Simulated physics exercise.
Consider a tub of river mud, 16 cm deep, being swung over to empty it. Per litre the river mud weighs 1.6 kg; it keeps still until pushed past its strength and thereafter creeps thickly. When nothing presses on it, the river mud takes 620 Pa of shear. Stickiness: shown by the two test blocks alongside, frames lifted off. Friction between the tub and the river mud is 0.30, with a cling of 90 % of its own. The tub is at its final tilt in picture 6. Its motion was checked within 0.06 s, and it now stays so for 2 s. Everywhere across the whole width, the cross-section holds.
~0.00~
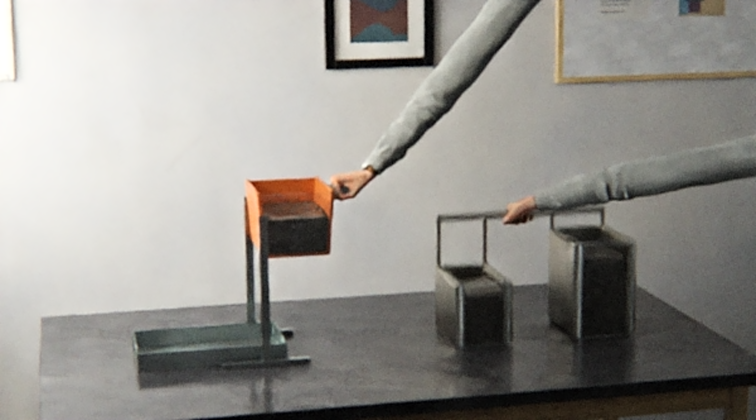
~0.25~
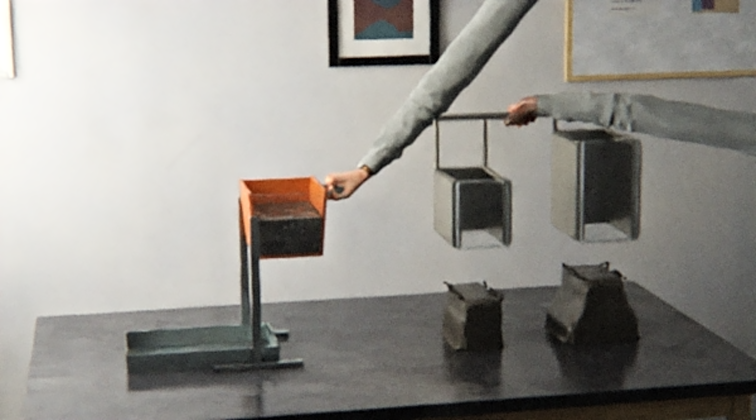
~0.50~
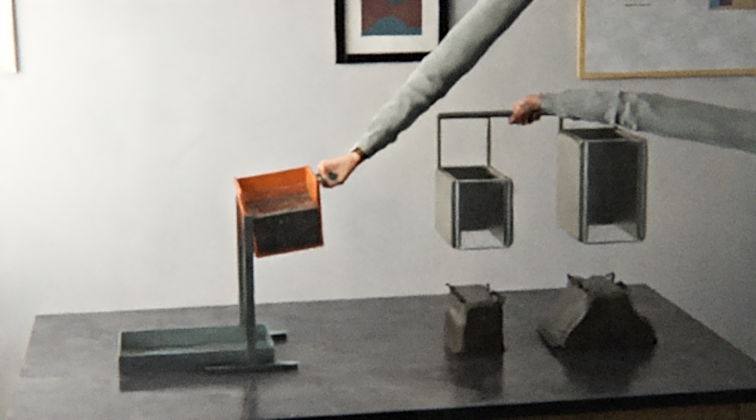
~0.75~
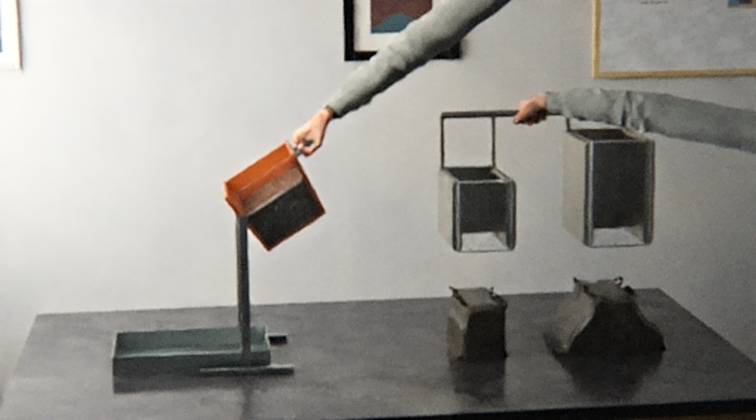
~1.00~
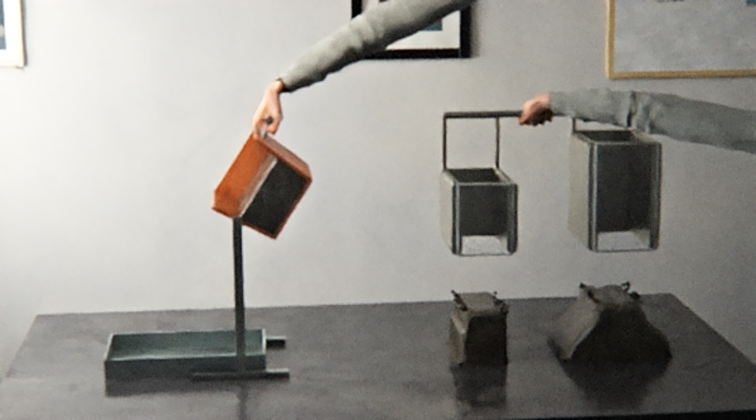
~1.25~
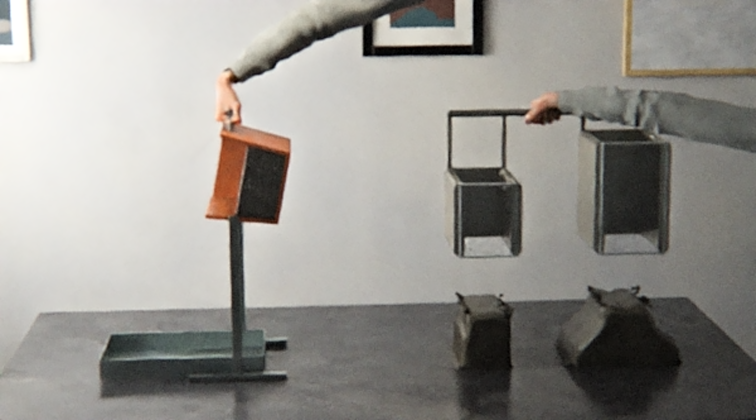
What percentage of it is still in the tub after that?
About 100 %.
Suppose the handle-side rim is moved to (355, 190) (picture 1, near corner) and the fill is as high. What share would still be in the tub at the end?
Roughly 100 %.
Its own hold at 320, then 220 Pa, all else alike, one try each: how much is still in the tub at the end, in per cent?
Result: 90 % for the first case, 75 % for the second.
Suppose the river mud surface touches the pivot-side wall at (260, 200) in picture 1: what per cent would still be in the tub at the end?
It would come to roughly 100 percent.
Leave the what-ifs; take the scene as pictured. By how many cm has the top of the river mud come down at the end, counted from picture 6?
Roughly 0 cm.
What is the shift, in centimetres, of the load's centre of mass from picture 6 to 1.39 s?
Shift: Roughly 0 cm.
After 1.39 s, the tub is at 79 degrees and holds 100 %.
After 1.56 s, the tub is at 79 degrees and holds 100 %.
After 1.73 s, the tub is at 79 degrees and holds 100 %.
After 1.90 s, the tub is at 79 degrees and holds 100 %.
After 3.25 s, the tub is at 79 degrees and holds 100 %.
